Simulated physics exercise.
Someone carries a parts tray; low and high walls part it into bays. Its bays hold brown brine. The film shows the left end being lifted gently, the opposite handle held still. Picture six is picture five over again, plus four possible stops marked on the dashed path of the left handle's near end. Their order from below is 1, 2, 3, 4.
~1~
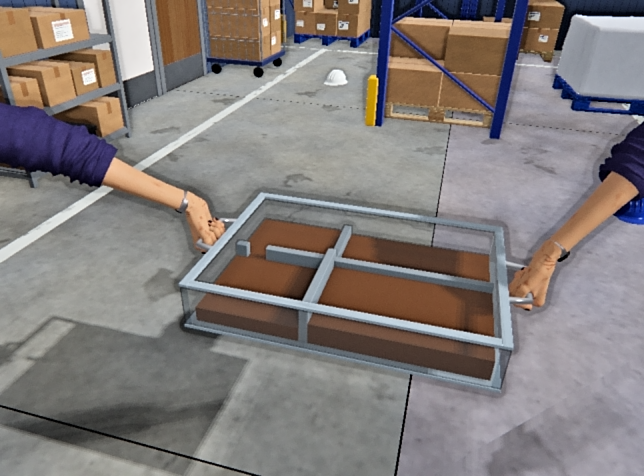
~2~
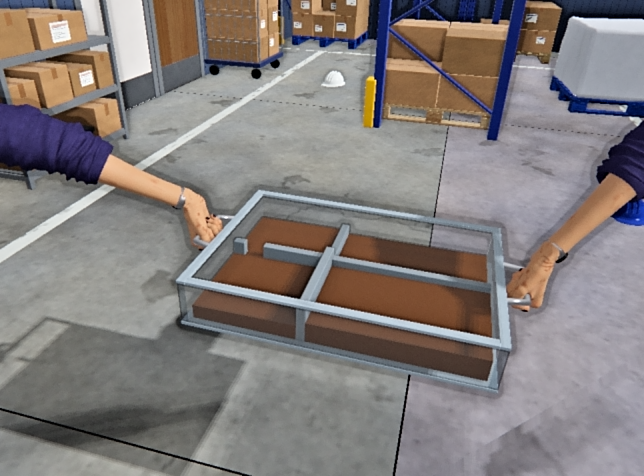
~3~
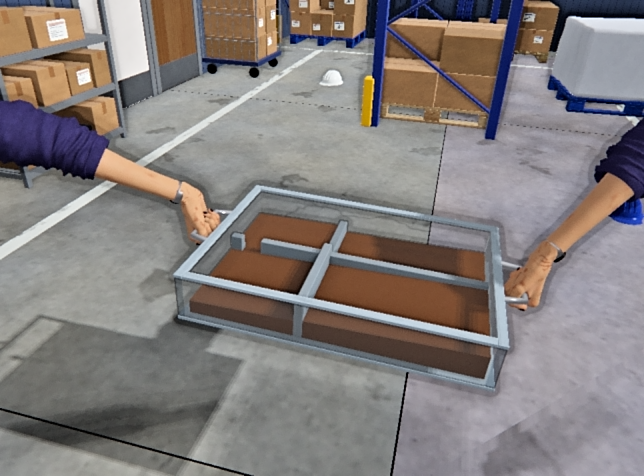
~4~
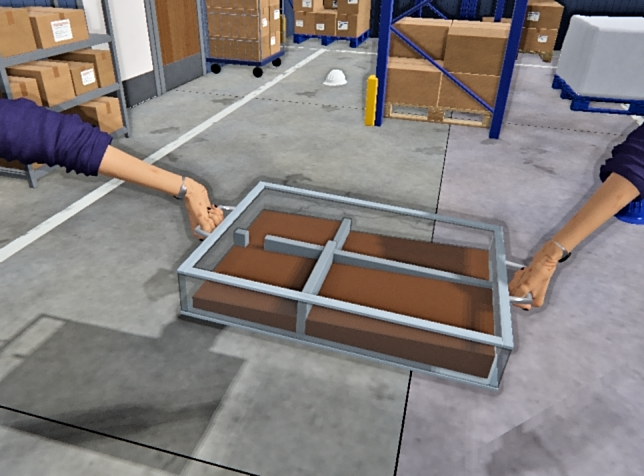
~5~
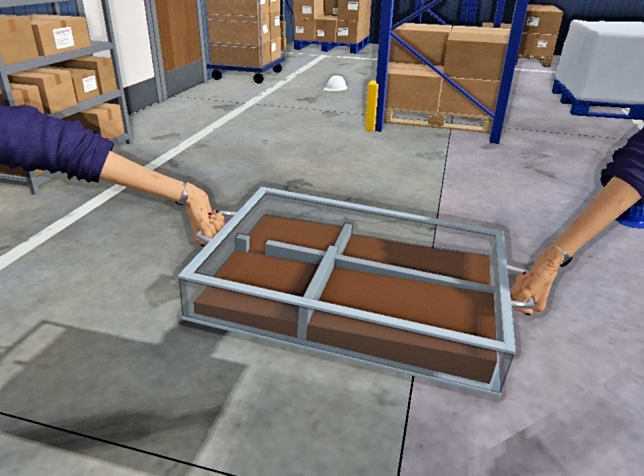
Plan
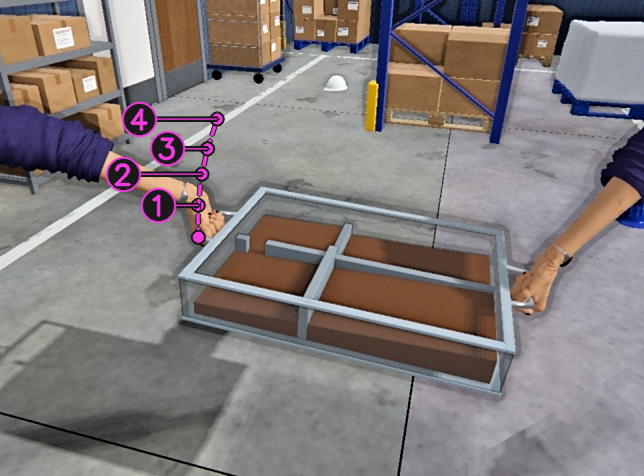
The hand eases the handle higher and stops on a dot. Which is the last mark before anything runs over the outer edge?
The answer is stop 2.
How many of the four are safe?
Two.
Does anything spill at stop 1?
No, that is safe.
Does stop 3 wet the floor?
Yes, it does.
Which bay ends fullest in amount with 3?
That is the front right bay.
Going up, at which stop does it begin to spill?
3.
On the marked copy, 1 at (198, 205); 2 at (201, 174); 3 at (207, 148); 4 at (217, 119).
If 1 is chosen, nothing spills; the front right bay holds the most.
If 2 is chosen, nothing spills; the front right bay holds the most.
If 3 is chosen, about 8 % goes over the rim.
If 4 is chosen, about 26 % goes over the rim.
